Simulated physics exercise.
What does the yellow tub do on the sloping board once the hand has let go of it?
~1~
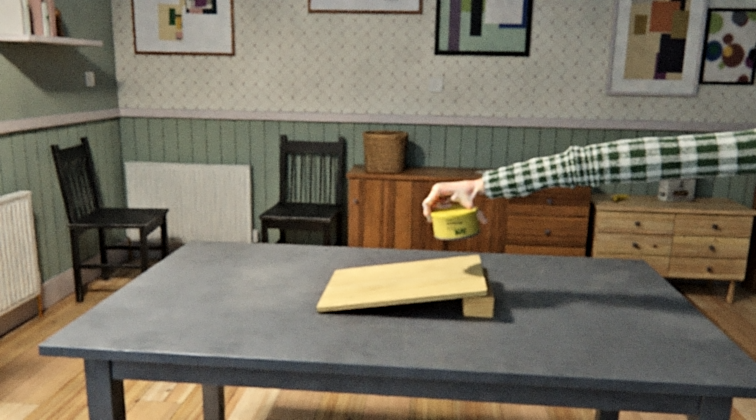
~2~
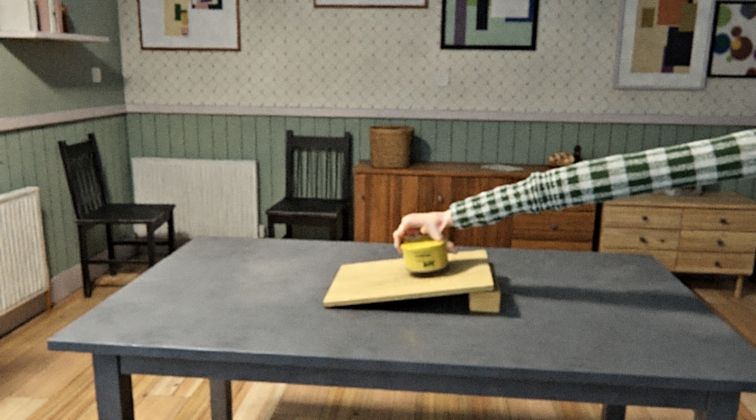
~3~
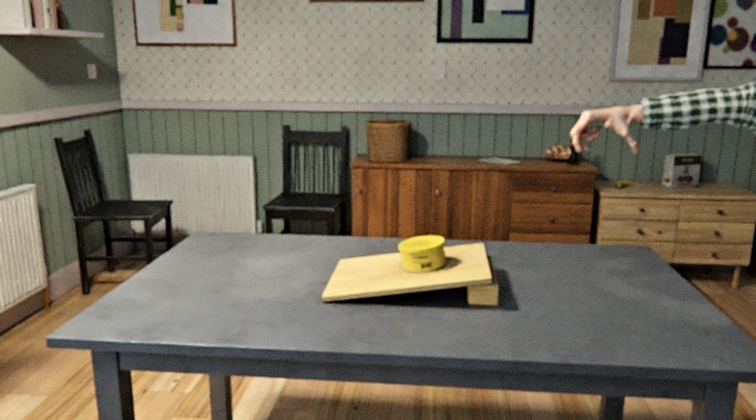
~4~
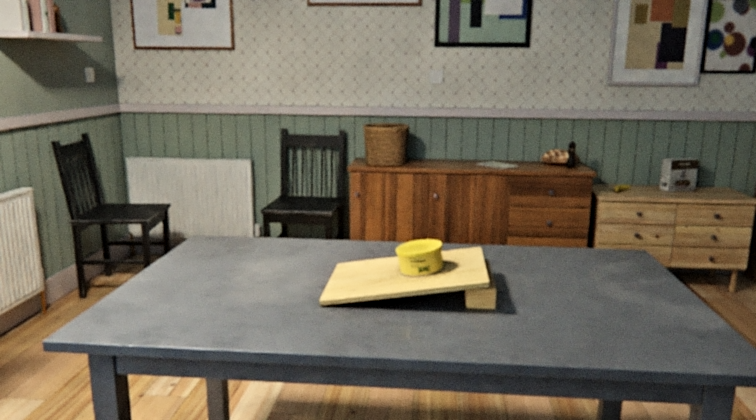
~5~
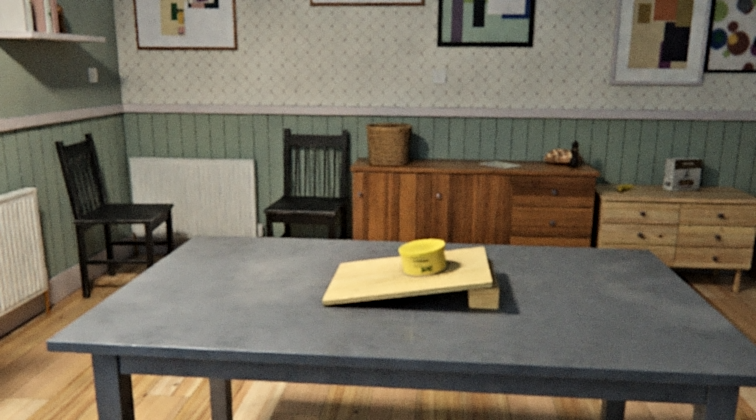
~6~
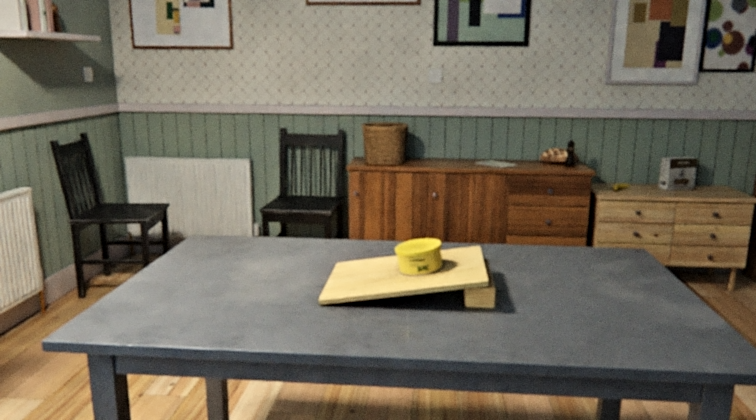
The yellow tub stays at rest on the sloping board, right where the hand put it.
